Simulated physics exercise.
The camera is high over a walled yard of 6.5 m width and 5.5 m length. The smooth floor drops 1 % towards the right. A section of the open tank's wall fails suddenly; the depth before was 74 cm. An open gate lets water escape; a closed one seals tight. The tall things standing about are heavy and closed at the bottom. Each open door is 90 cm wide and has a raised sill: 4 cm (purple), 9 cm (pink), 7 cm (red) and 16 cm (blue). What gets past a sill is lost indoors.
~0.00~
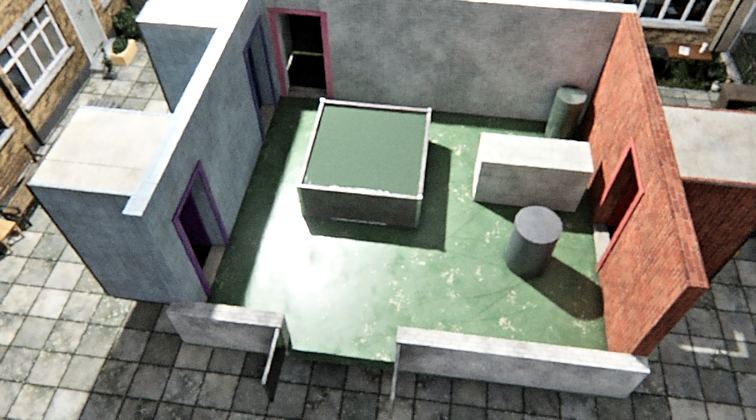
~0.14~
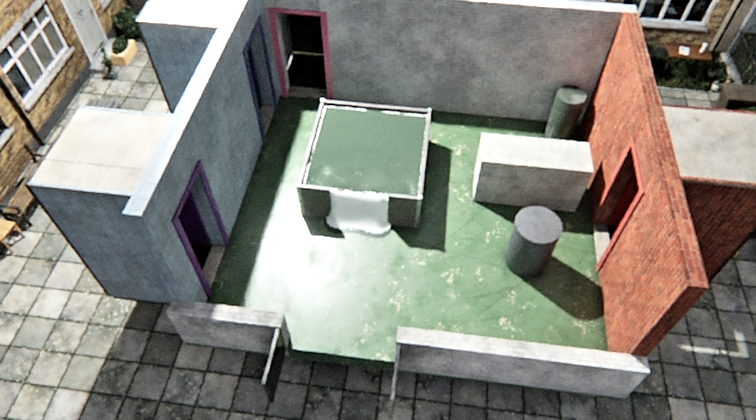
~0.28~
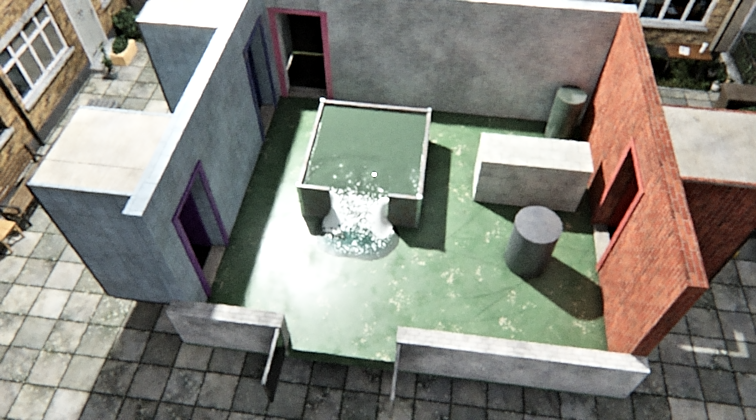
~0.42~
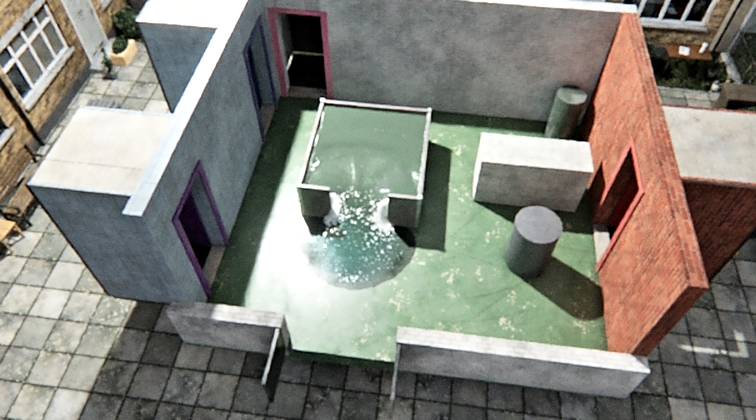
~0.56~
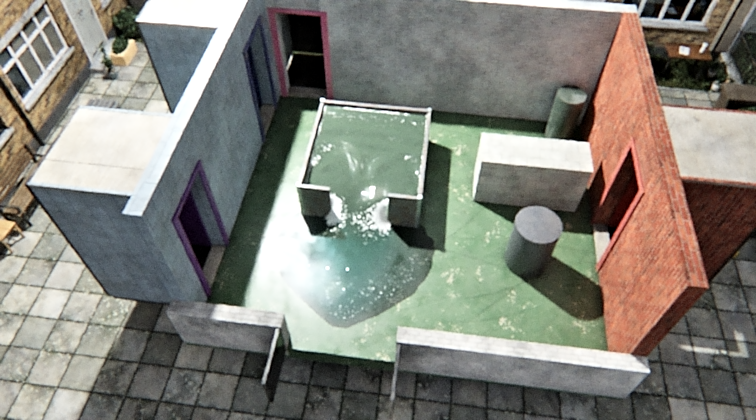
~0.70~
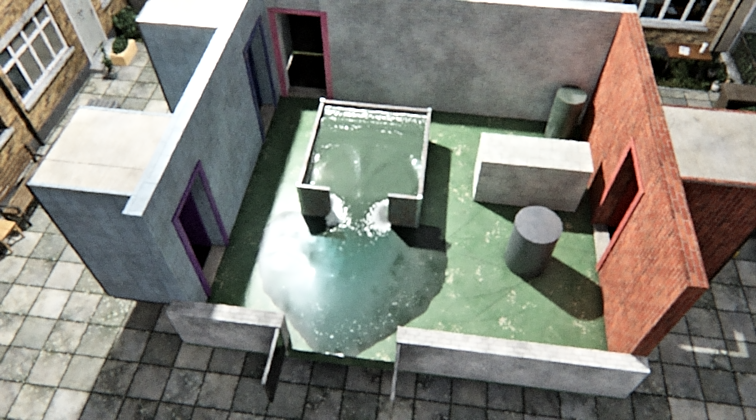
In a walled yard with a smooth green floor, an open tank stands full and still beside a pale block and a grey cylinder. A section of its near wall gives way and white, foaming water pours through the gap, then fans out across the floor towards the front wall as the tank's level lowers.
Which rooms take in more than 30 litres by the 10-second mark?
Within that time: At the purple door it passes the limit; at the pink door it does not reach the limit; at the red door it does not reach the limit; at the blue door it does not reach the limit.
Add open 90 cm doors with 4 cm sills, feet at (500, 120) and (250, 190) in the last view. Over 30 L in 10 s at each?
In turn: Under, below.
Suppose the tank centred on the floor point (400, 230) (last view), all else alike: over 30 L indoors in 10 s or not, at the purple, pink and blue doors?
Against that limit: Purple under, pink below, blue under.
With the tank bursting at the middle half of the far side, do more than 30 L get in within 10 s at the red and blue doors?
Then: Red below, blue over.
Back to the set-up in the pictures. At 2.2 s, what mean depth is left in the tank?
Roughly 41 cm on average.
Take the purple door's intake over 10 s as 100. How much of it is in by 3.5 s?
About 40 per cent.
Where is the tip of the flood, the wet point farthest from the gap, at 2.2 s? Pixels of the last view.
Near (611, 375).
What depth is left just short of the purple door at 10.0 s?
About 4.0 cm.
After 1.4 s water covers 30 % of the floor and is deepest (37 cm) near (354, 229); purple door 5 cm at the sill, 0 L in, pink door not reached, red door not reached, blue door not reached.
After 2.2 s water covers 35 % of the floor and is deepest (33 cm) near (211, 323); purple door 11 cm at the sill, 8 L in, pink door not reached, red door not reached, blue door not reached.
After 3.5 s water covers 50 % of the floor and is deepest (22 cm) near (354, 229); purple door 10 cm at the sill, 38 L in, pink door not reached, red door 4 cm at the sill, 0 L in, blue door not reached.
After 6.0 s water covers 70 % of the floor and is deepest (14 cm) near (354, 229); purple door 8 cm at the sill, 85 L in, pink door 9 cm at the sill, 3 L in, red door 6 cm at the sill, 0 L in, blue door 3 cm at the sill, 0 L in.
After 10.0 s water covers 95 % of the floor and is deepest (8 cm) near (412, 349); purple door 4 cm at the sill, 100 L in, pink door 6 cm at the sill, 3 L in, red door 7 cm at the sill, 2 L in, blue door 5 cm at the sill, 0 L in.
